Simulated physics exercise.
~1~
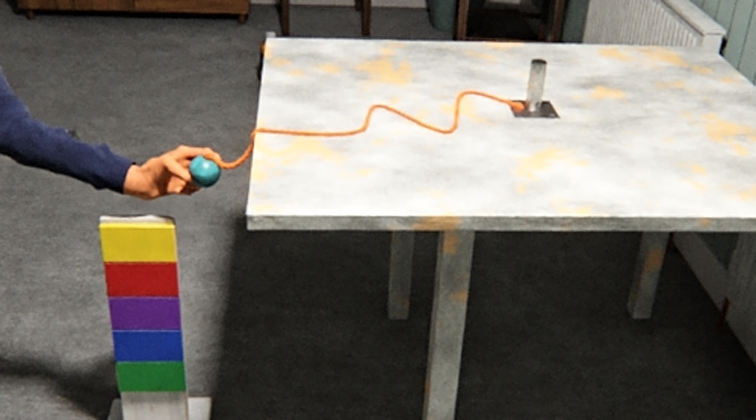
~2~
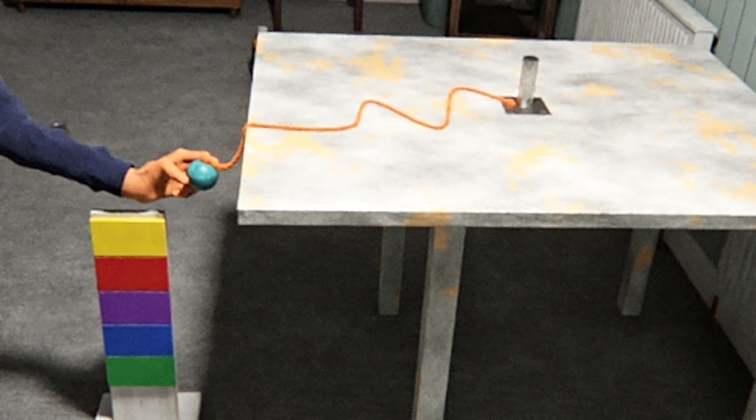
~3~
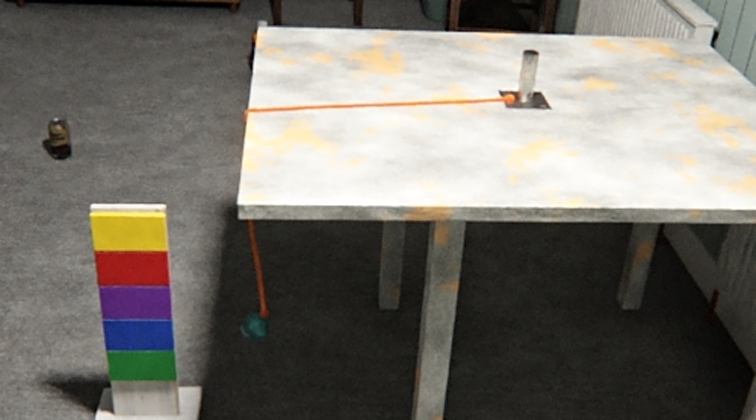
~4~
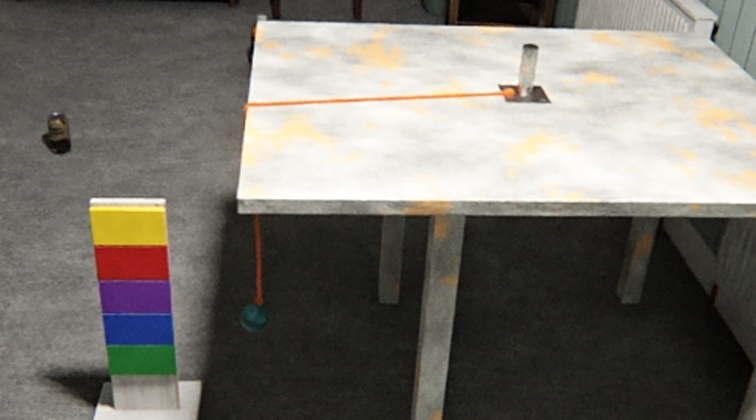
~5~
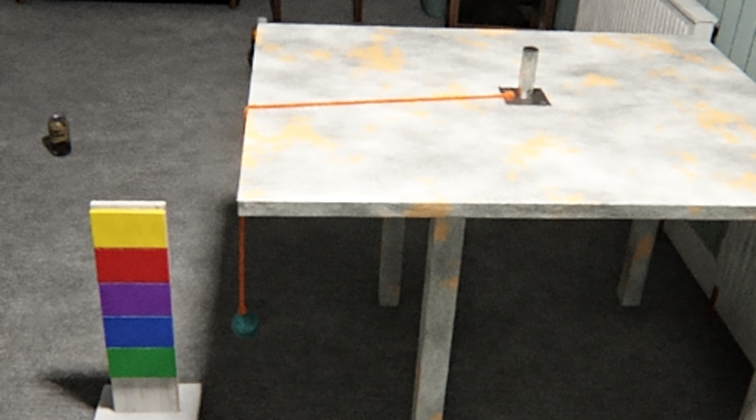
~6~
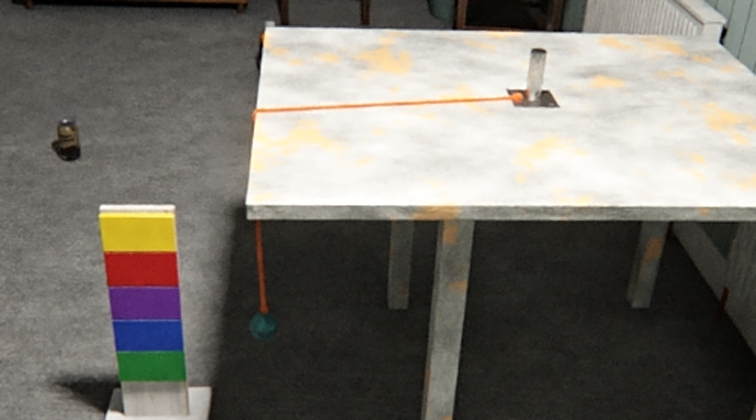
A hand in a dark blue sleeve holds a turquoise ball on a slack orange cord, just off the left edge of a pale, blotchy table. The slightly swaying view looks down across a grey floor, with the cord running in waves to a short metal post on the tabletop. At lower left stands a board striped yellow, red, purple, blue and green from top to bottom. The hand lets go and leaves, and the ball drops until the cord pulls straight over the table edge. It sways slightly and ends hanging level with the blue band.
